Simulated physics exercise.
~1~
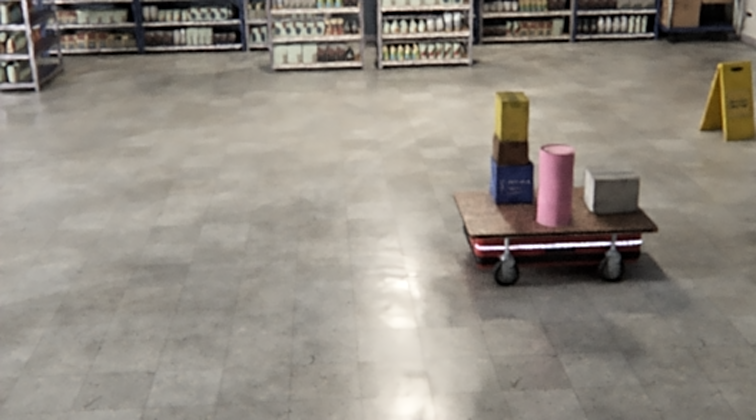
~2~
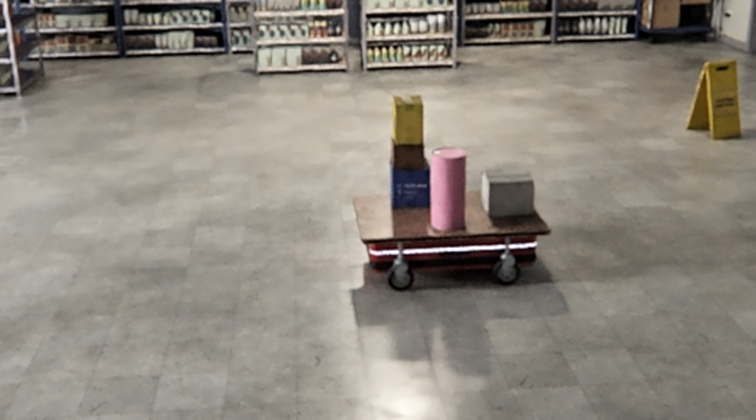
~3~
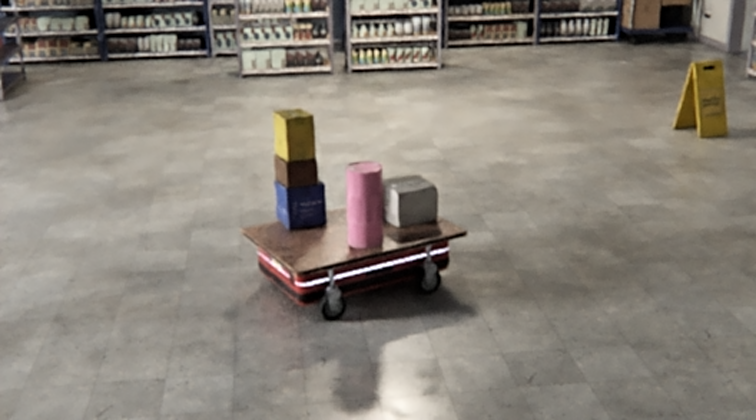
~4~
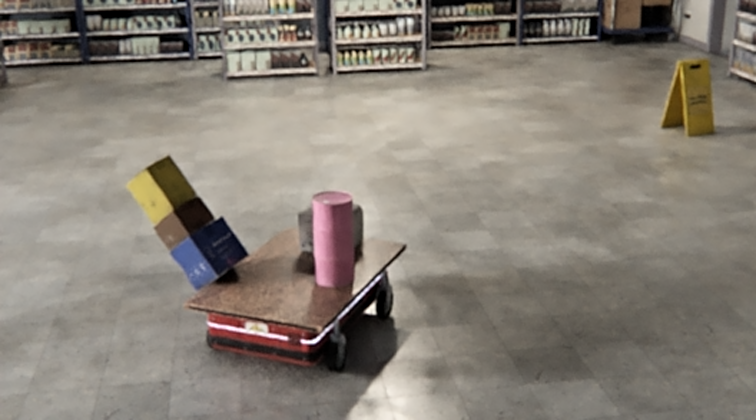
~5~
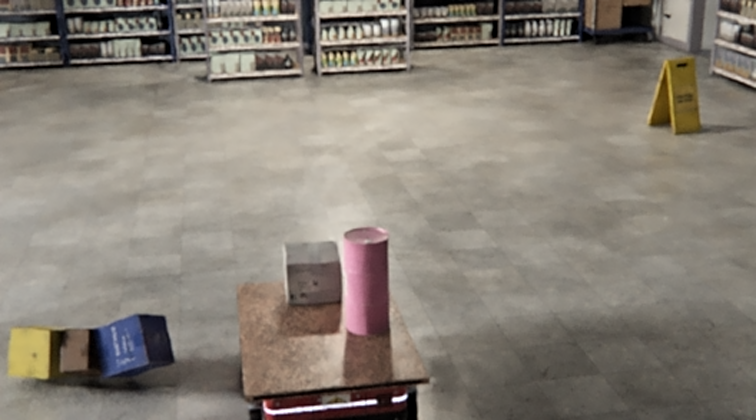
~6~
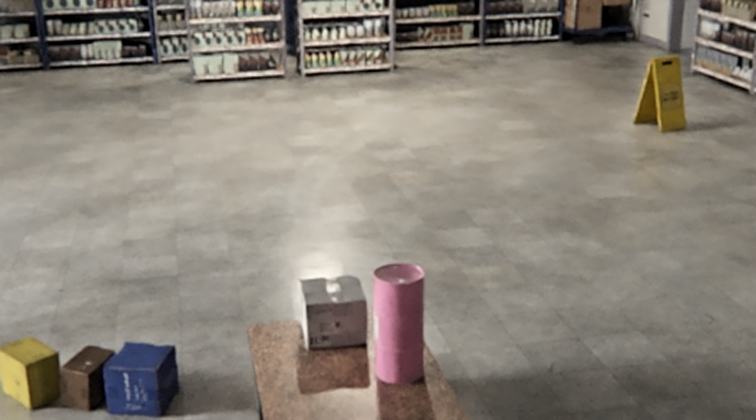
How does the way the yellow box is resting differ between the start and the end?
At the start the yellow box stands upright on top of the stack on the cart. At the end it lies on its side on the floor.
